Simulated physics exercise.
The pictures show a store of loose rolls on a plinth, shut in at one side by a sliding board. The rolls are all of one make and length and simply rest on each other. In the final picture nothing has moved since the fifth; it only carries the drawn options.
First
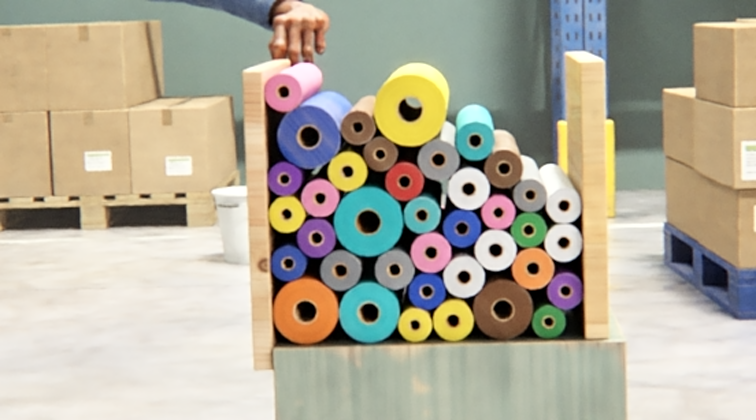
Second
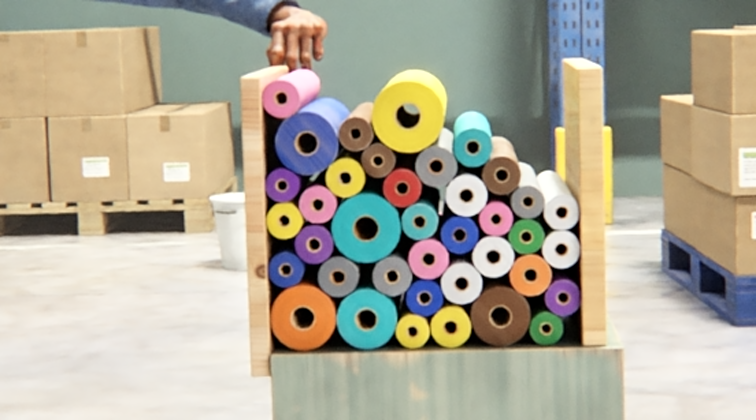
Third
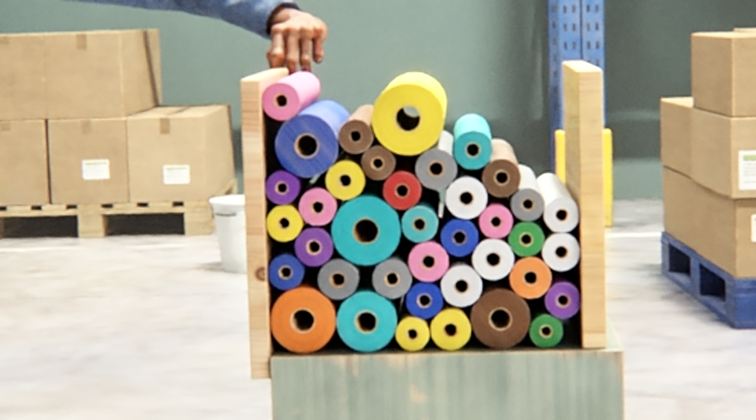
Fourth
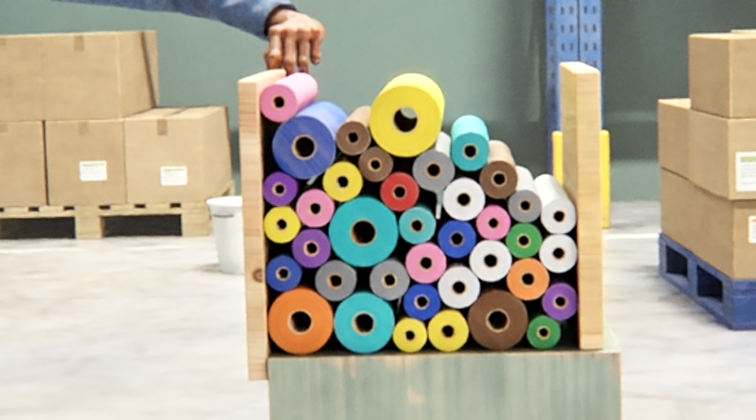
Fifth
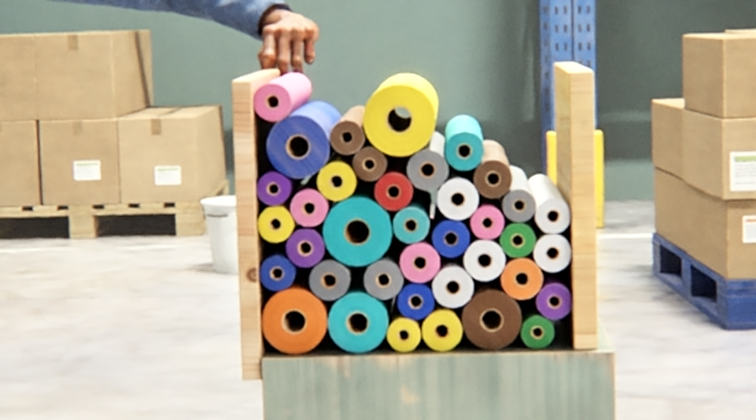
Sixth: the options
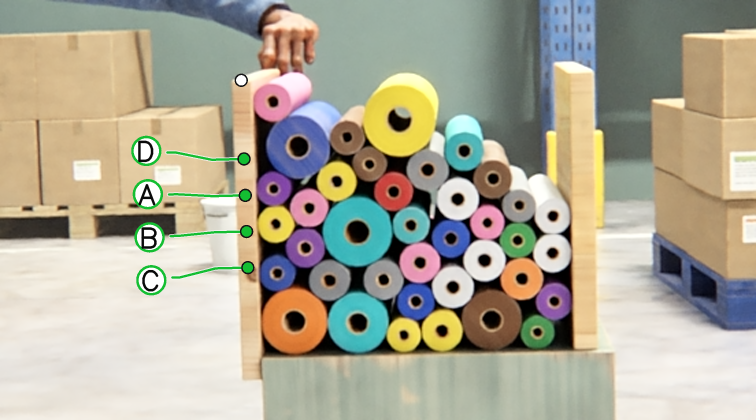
Colourful rolls stacked between wooden boards on a plinth, staying piled as a hand rests at the upper left, the view shifting slightly.
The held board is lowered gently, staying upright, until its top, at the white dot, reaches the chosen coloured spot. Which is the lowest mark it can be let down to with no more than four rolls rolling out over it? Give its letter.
It can be let down to B.
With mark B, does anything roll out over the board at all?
Yes, at B.
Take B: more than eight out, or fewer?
It loses fewer than eight.
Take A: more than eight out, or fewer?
Fewer than eight.
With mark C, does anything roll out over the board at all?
Yes, at C.
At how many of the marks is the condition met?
Three of the four.
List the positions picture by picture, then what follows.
The first frame shows a purple roll (284, 179); a blue roll (309, 136); a pink roll (283, 92).
The second frame shows a pink roll (281, 98); side board (274, 208).
The third frame shows an orange roll (303, 320); a green roll (547, 331).
The fourth frame shows a white roll (459, 287); a pink roll (426, 263).
The fifth frame shows a pink roll (309, 208); a purple roll (273, 189); a blue roll (298, 146).
On the copy, A at (245, 195); B at (246, 231); C at (247, 268); D at (244, 159); the white dot at (241, 80).
On B. First, top of the board (255, 152).
Then, top of the board (257, 230).
Finally, top of the board (257, 230), three out over the board.
By contrast, A one out over the board; C more than four out over the board; D one out over the board.
